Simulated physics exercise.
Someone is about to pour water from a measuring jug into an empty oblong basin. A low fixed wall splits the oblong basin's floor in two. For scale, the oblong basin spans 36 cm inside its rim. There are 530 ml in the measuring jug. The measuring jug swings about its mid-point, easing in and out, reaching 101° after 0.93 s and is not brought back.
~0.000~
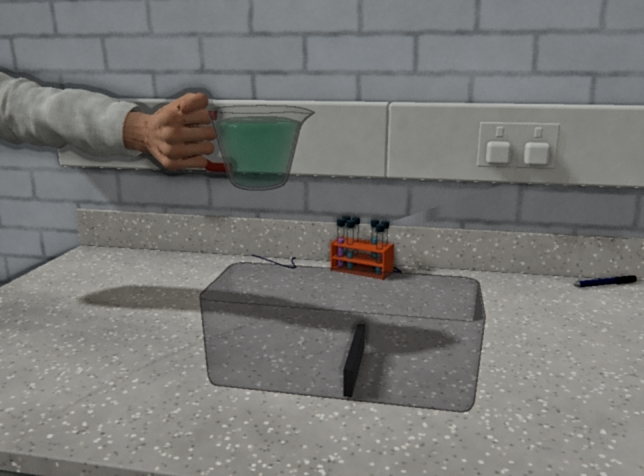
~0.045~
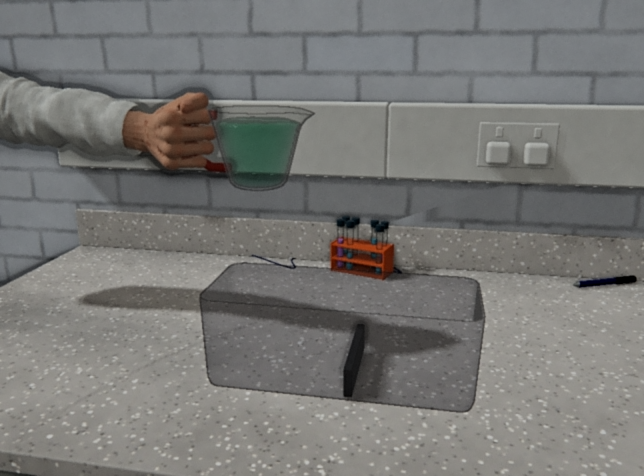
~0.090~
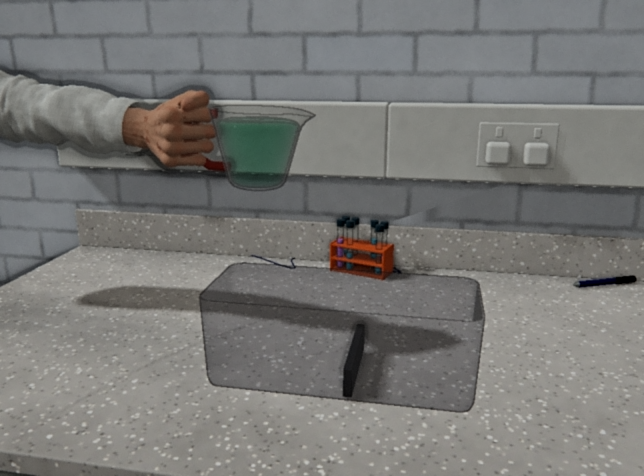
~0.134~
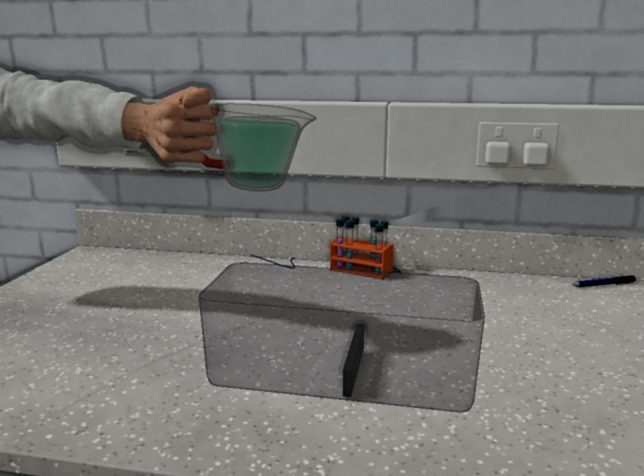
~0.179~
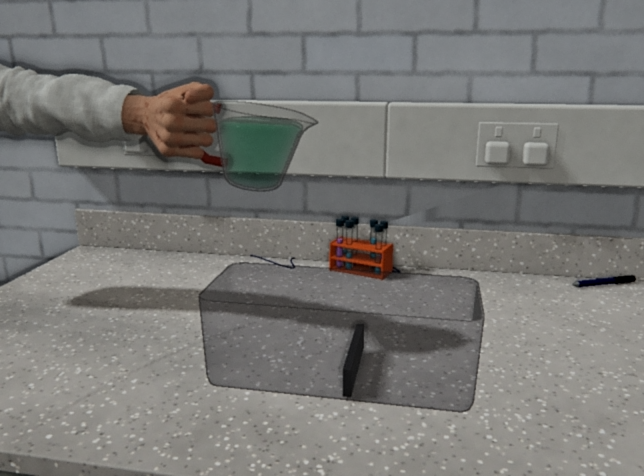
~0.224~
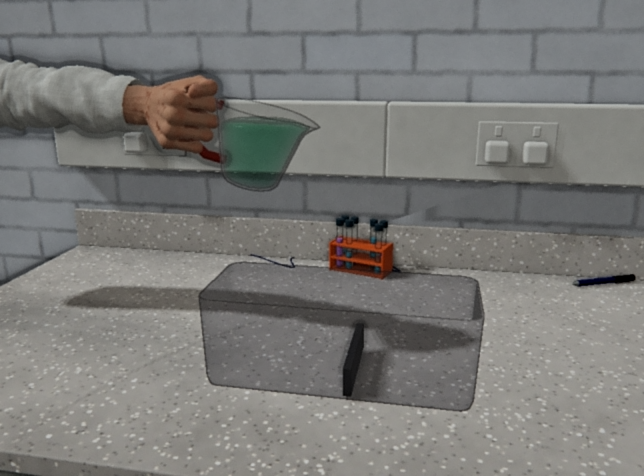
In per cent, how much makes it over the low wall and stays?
The far part has some 70 per cent.
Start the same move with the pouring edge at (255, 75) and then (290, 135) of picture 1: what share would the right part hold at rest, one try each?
First 10, then 15 per cent.
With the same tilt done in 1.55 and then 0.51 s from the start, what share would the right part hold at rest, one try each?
First 75, then 50 per cent.
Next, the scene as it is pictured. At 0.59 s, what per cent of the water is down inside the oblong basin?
Near 9 in a hundred.
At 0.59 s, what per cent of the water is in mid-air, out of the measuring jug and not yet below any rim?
About 32 per cent.
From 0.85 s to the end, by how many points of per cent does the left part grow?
About 16 per cent.
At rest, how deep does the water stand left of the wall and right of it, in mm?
Some 6 mm on the left and 18 mm on the right.
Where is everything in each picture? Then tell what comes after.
Tilt 0°; pouring edge (315, 112); surface from (219, 120) to (301, 121); the oblong basin's rim runs from (216, 280) to (481, 300); the wall's top is at (355, 346), in the first frame.
Tilt 1°; pouring edge (315, 113); surface from (219, 120) to (301, 122), in the second frame.
Tilt 2°; pouring edge (316, 115); surface from (219, 120) to (301, 123), in the third frame.
Tilt 5°; pouring edge (317, 118); surface from (221, 119) to (302, 124), in the fourth frame.
Tilt 9°; pouring edge (319, 122); surface from (222, 119) to (304, 125), in the fifth frame.
Tilt 14°; pouring edge (320, 127); surface from (224, 120) to (310, 126), in the sixth frame.
By 0.59 s the tilt is 71° and 59 per cent is still to pour, 0 is left of the wall and 8 right of it.
By 0.85 s the tilt is 99° and 8 per cent is still to pour, 13 is left of the wall and 60 right of it.
By 1.13 s the tilt is 101° and 0 per cent is still to pour, 29 is left of the wall and 70 right of it.
By 1.43 s the tilt is 101° and 0 per cent is still to pour, 29 is left of the wall and 70 right of it.
At rest 29 per cent lies left of the wall, 70 right of it and 1 outside.
